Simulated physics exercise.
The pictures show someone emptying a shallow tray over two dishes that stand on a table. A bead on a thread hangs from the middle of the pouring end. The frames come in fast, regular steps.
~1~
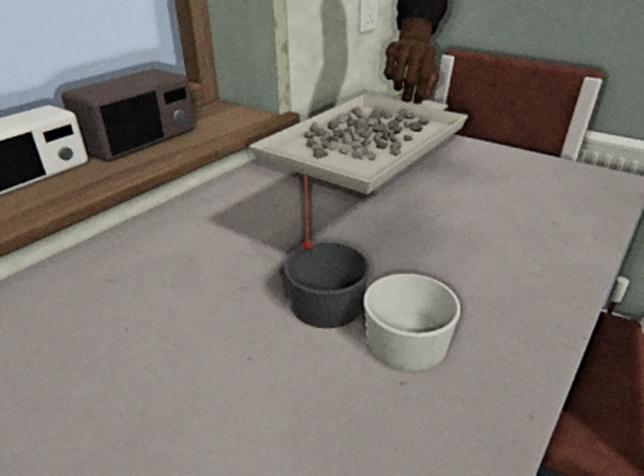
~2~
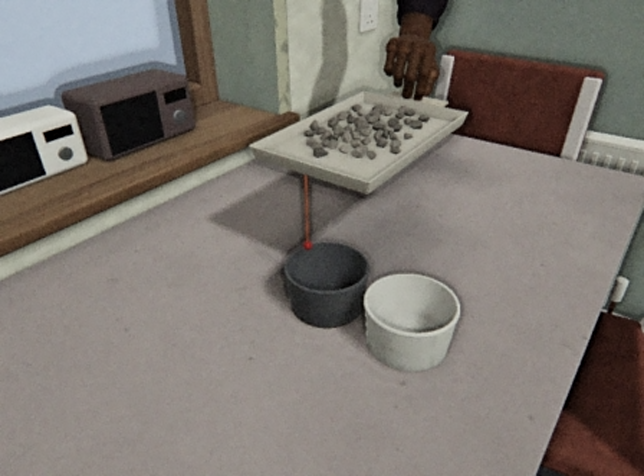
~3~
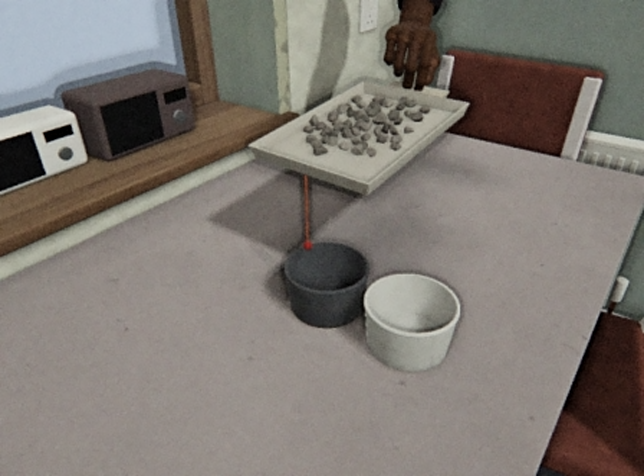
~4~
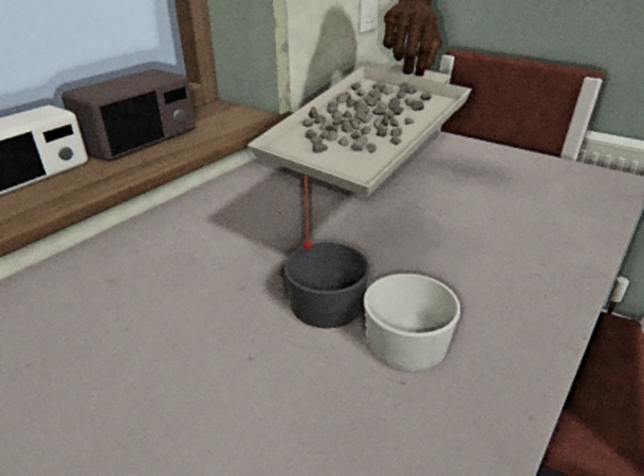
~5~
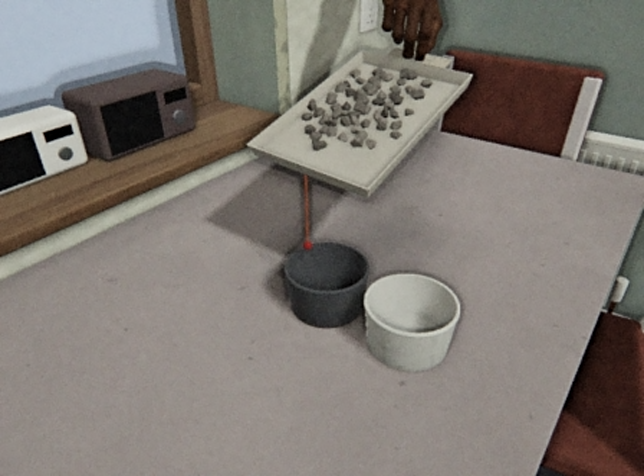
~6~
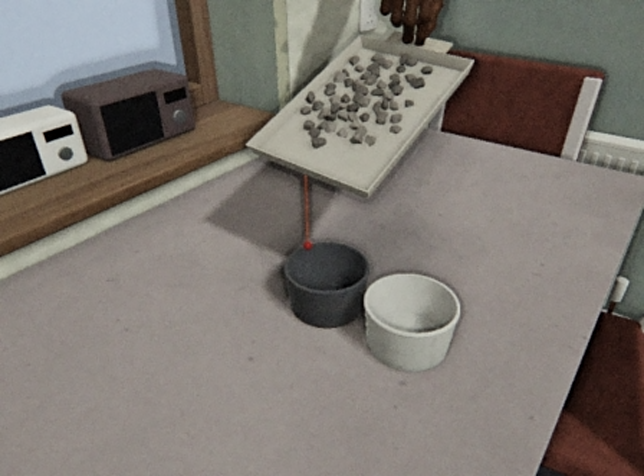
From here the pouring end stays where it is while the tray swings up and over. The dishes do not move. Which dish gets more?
It favours the left-hand dish.
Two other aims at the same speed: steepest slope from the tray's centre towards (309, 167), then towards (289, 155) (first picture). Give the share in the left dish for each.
Roughly 20 per cent, and 0 per cent.
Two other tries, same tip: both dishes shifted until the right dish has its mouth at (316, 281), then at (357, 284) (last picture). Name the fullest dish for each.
First the dish on the right, then the right one.
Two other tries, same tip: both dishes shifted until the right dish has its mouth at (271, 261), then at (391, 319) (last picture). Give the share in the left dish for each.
The first gives 0 %, the second 60 %.
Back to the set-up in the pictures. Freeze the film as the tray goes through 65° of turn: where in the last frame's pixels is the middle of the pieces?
Roughly at (328, 168).
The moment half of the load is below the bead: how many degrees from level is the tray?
Around 90° of tilt.
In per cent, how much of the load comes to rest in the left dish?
Some 40 per cent.
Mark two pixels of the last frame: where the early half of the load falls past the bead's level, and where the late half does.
The first part at (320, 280); the rest at (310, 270).
Just after the last frame, tray tipped steeply; almost all on the tray; about a tenth in the air.
A moment on, tray tipped past a quarter turn; roughly a quarter on the tray; roughly a quarter in the left dish; roughly half outside both; about a tenth in the air.
Further on, tray tipped past a quarter turn; roughly a third in the left dish; roughly two thirds outside both.
When it is over, tray tipped past a quarter turn; not one in the right dish; roughly a third in the left dish; roughly two thirds outside both.
